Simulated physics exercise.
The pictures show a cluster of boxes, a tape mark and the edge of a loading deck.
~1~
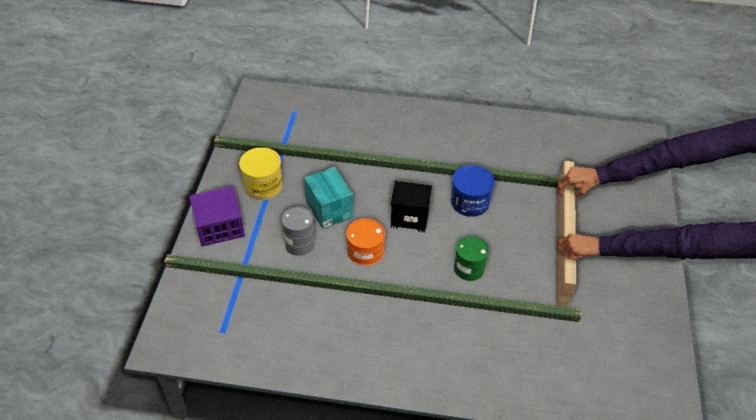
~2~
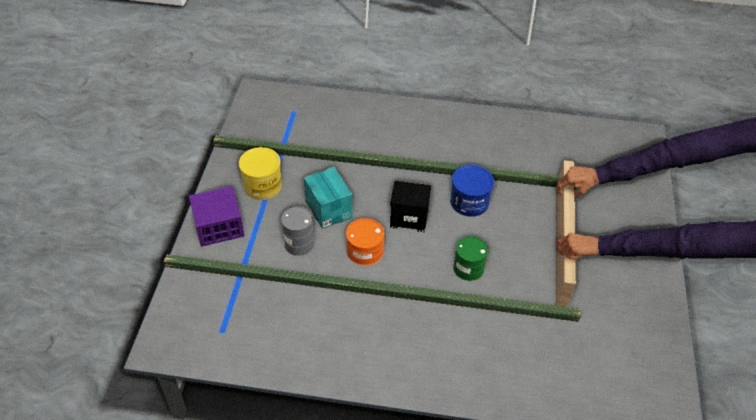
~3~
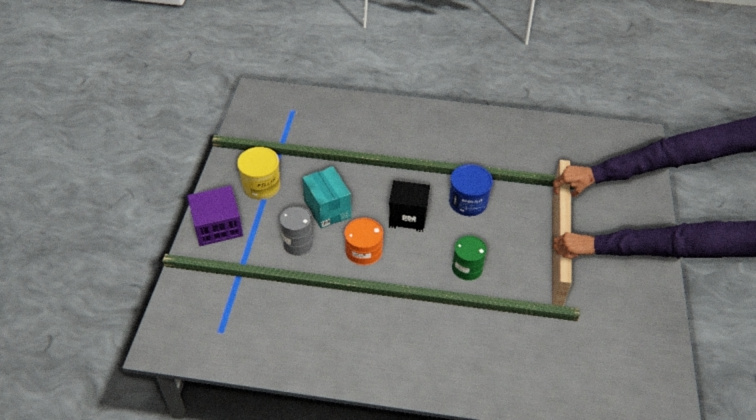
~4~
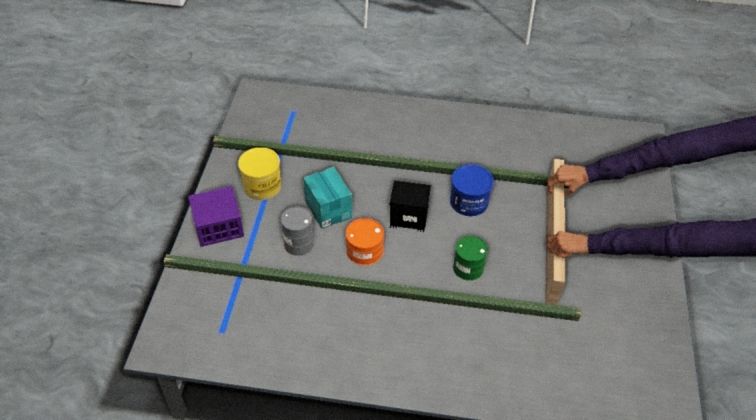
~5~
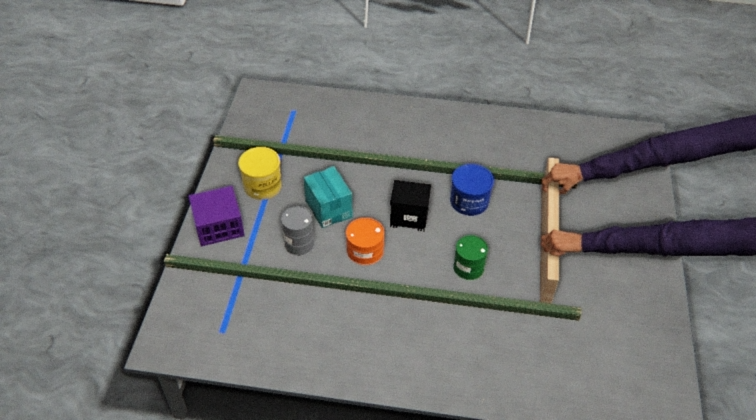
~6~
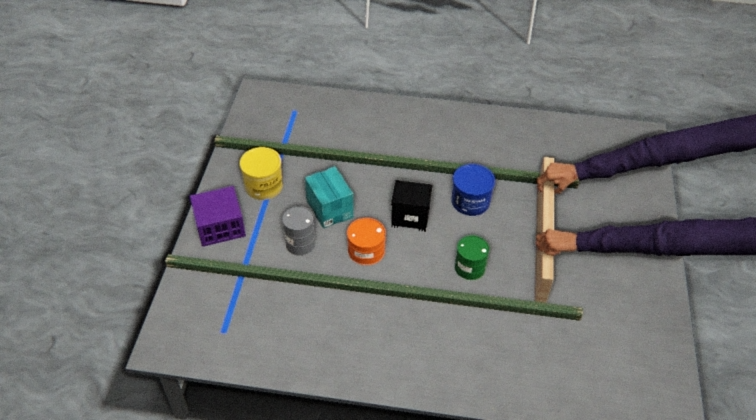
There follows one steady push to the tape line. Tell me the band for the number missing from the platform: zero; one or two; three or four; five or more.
Fallen: One or two.
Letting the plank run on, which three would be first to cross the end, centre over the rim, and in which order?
That would be the yellow pail, followed by the purple crate and then the turquoise box.
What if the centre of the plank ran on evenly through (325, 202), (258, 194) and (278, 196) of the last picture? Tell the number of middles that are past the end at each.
0, 2 and 2.
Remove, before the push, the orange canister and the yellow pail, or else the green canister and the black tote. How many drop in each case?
Result: 1, then 0.
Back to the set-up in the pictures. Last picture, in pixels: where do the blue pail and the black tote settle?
Near (254, 164) and (246, 189).
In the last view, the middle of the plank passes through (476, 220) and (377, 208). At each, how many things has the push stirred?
It comes to 2 for the first spot, 6 for the other.
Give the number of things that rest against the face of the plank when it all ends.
Number in contact with it: 3.
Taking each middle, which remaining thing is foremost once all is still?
Answer: The turquoise box.
Soon after, none off yet; purple crate at rest near (218, 216); yellow pail at rest near (262, 174); grey canister at rest near (299, 231).
Then, none off yet; purple crate at rest near (218, 216); yellow pail at rest near (262, 174); grey canister moving near (297, 231).
Further on, none off yet; purple crate moved a little near (198, 218); yellow pail moved about its own width near (231, 171); grey canister moved well along near (232, 223).
By the end, the number that fall off is one or two; fallen, yellow pail and purple crate.
